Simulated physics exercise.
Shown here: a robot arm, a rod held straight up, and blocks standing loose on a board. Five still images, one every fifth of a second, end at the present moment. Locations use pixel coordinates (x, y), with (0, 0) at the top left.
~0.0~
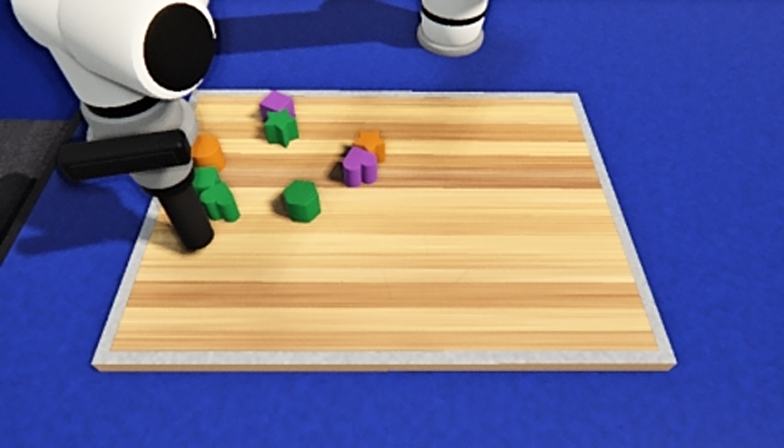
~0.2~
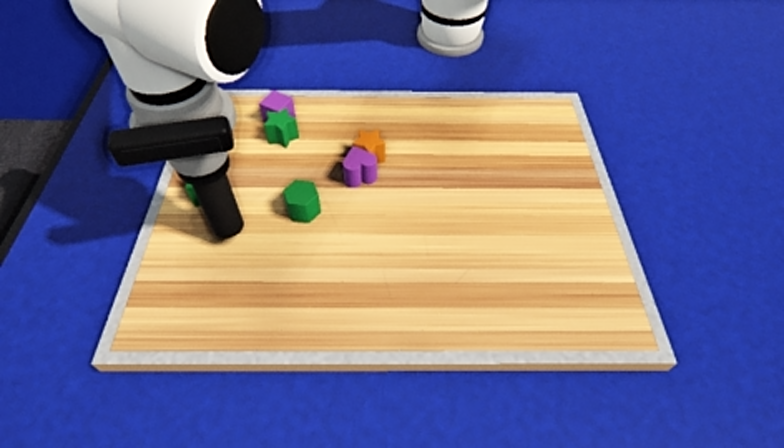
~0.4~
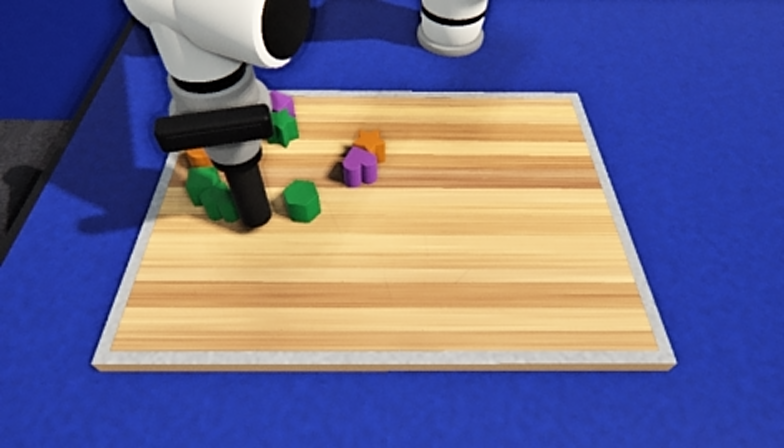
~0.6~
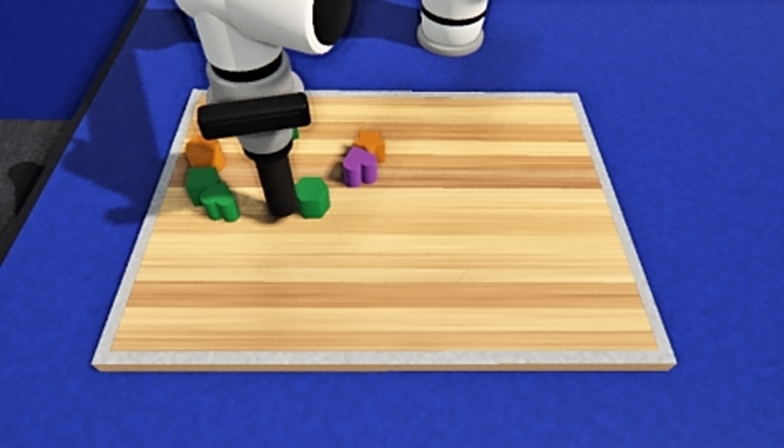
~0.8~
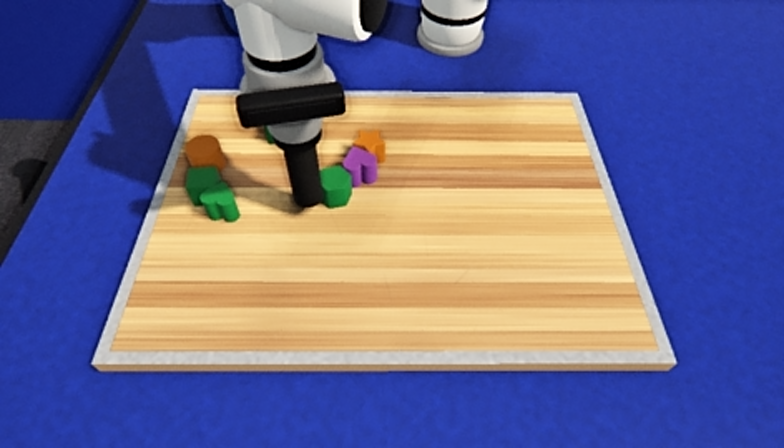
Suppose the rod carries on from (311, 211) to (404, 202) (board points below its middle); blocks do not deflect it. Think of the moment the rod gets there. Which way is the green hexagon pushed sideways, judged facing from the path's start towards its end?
Leftward.
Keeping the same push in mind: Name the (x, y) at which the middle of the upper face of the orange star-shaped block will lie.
Expect it around (380, 122).
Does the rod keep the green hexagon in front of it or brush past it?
I think it loses its spot in front.
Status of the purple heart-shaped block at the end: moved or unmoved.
It moves.
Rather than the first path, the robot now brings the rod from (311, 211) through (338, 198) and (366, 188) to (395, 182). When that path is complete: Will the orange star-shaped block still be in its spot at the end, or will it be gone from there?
Its place changes.
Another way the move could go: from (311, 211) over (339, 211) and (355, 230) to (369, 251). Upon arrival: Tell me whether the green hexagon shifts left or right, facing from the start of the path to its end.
Left.
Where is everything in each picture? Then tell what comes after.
The first picture shows rod's lower end (198, 237); green hexagon (300, 192); purple heart-shaped block (359, 158); orange star-shaped block (369, 139).
The second picture shows rod (228, 226); blocks still.
The third picture shows rod (257, 216); blocks still.
The fourth picture shows rod (283, 206); green hexagon (310, 188).
The fifth picture shows rod (309, 197); green hexagon (333, 177); purple heart-shaped block (359, 158); orange star-shaped block (369, 139).
What follows on the original path. One third of the way, rod (341, 194); green hexagon (359, 169), turned 25° anticlockwise; purple heart-shaped block (375, 148); orange star-shaped block (377, 130), turned 15° anticlockwise.
Two thirds of the way, rod (374, 191); green hexagon (376, 163), turned 50° anticlockwise; purple heart-shaped block (383, 141), turned 15° anticlockwise; orange star-shaped block (380, 123), turned 25° anticlockwise.
At the end, rod (405, 188); green hexagon (378, 163), turned 55° anticlockwise; purple heart-shaped block (383, 140), turned 15° anticlockwise; orange star-shaped block (380, 122), turned 25° anticlockwise.
